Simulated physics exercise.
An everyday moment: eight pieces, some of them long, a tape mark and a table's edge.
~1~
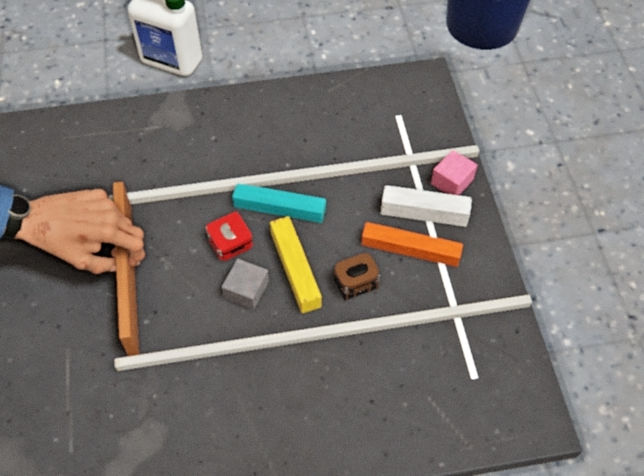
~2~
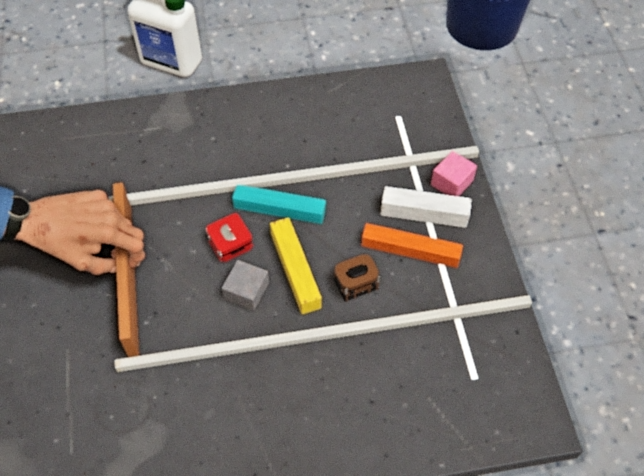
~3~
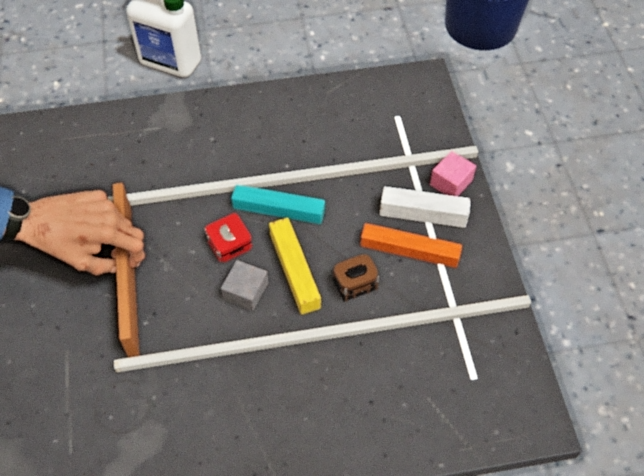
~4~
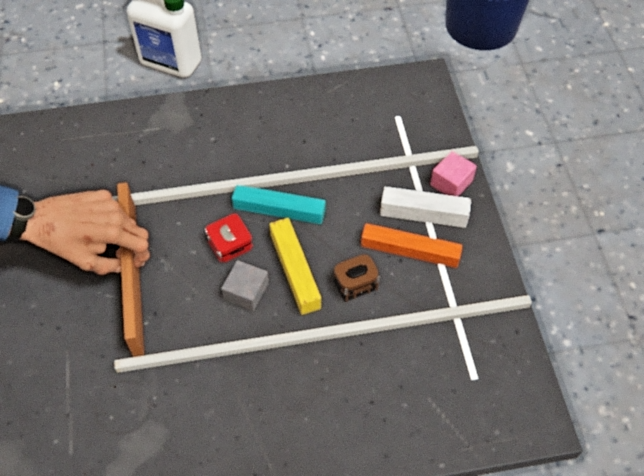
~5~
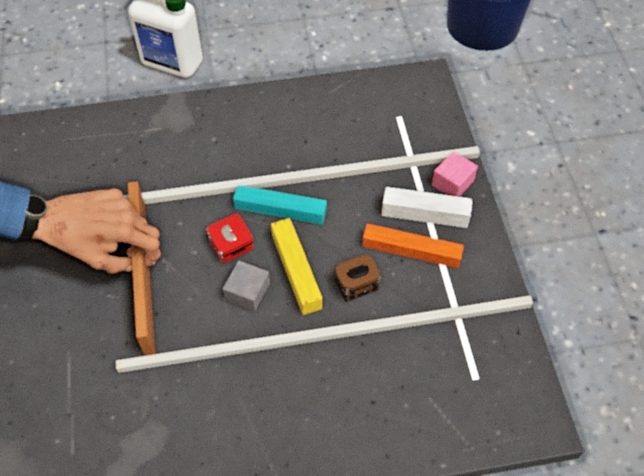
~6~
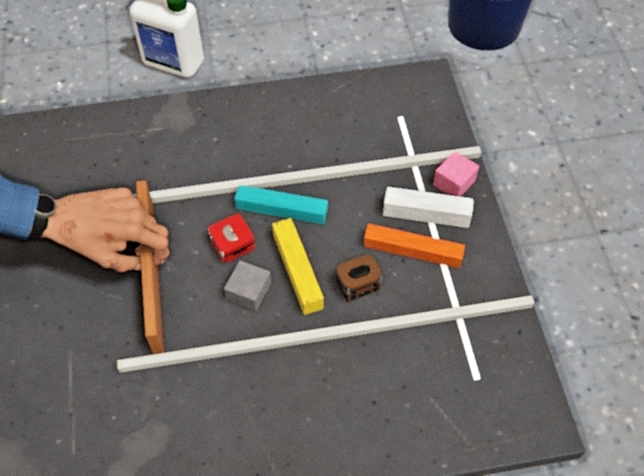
The footage shows small colored blocks and bars lying between two pale strips on a dark board, some near a white line. A hand holding an upright wooden piece at the left stays still, then slides it slightly right, touching none of them.
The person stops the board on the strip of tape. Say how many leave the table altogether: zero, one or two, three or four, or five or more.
In the end the number that fall off is one or two.
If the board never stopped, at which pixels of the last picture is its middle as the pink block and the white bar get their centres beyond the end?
About (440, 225), and (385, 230) for the other.
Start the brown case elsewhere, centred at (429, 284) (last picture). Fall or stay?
Then it remains up.
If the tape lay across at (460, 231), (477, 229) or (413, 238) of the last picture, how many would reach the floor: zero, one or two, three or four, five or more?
In that order: 3 or 4; five or more; one or two.
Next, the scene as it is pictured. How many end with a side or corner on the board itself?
It touches 3.
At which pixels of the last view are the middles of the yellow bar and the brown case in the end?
Near (482, 237) and (520, 261).
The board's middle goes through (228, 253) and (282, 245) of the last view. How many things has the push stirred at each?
The counts are 2 and 5.
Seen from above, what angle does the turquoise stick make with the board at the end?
Some 55 degrees.
Soon after, none off yet; pink block at rest near (456, 176); white bar at rest near (428, 207); orange bar at rest near (414, 246).
After that, none off yet; pink block at rest near (456, 176); white bar displaced a little near (475, 207); orange bar displaced a little near (455, 245).
In the end, the number that fall off is one or two; gone, orange bar and white bar.
